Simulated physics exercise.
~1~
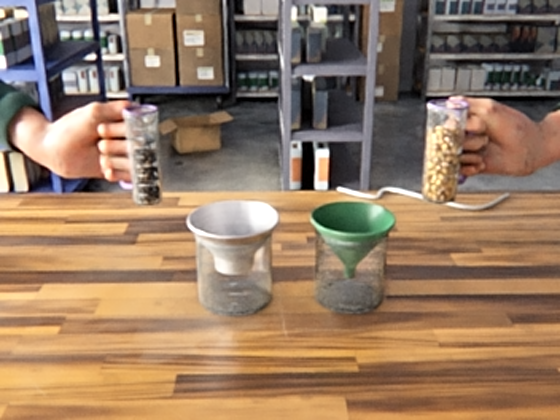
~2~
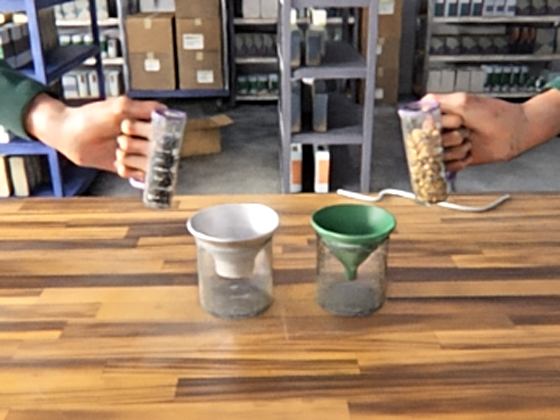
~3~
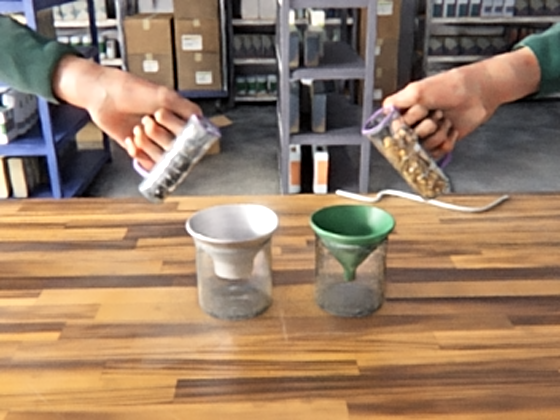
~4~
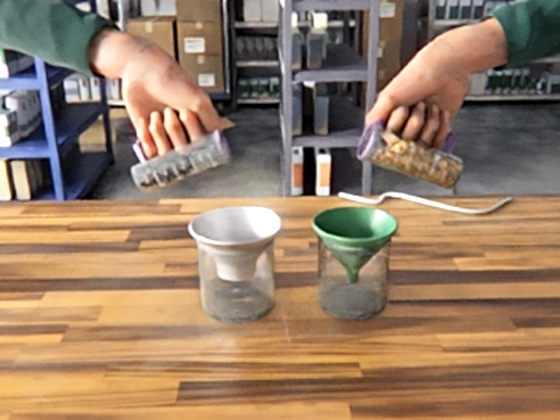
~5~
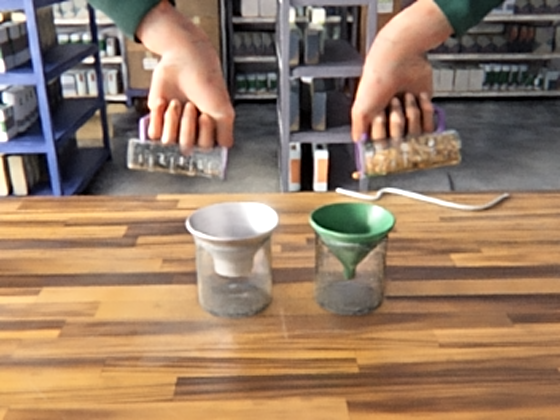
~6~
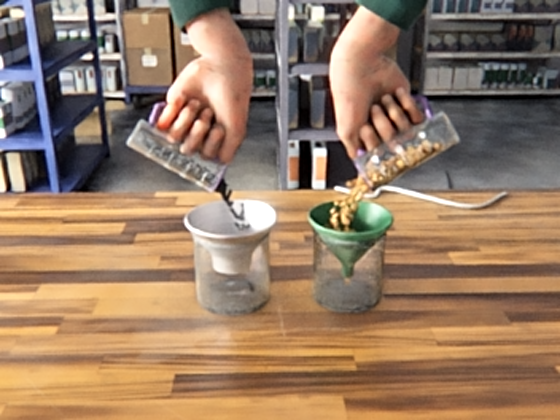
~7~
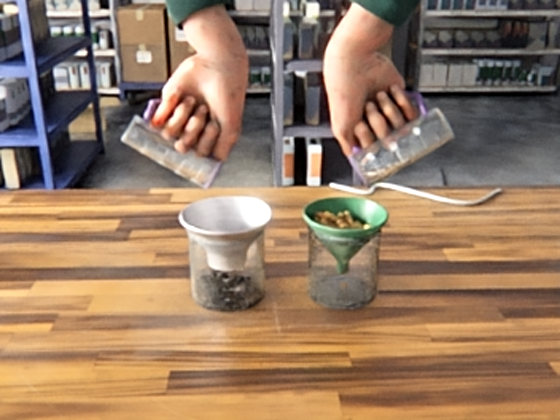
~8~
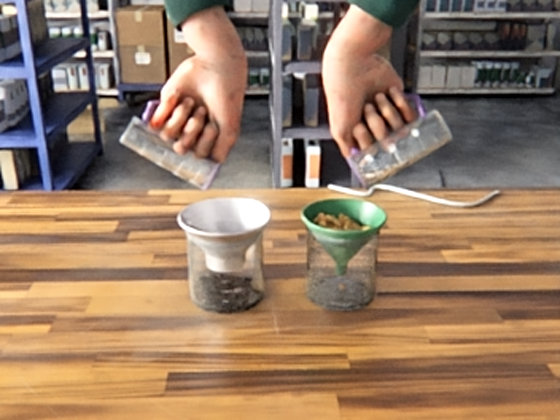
Two hands tipping cups over funnels in glass jars, dark pieces draining through the white one, tan pieces clogging the green.
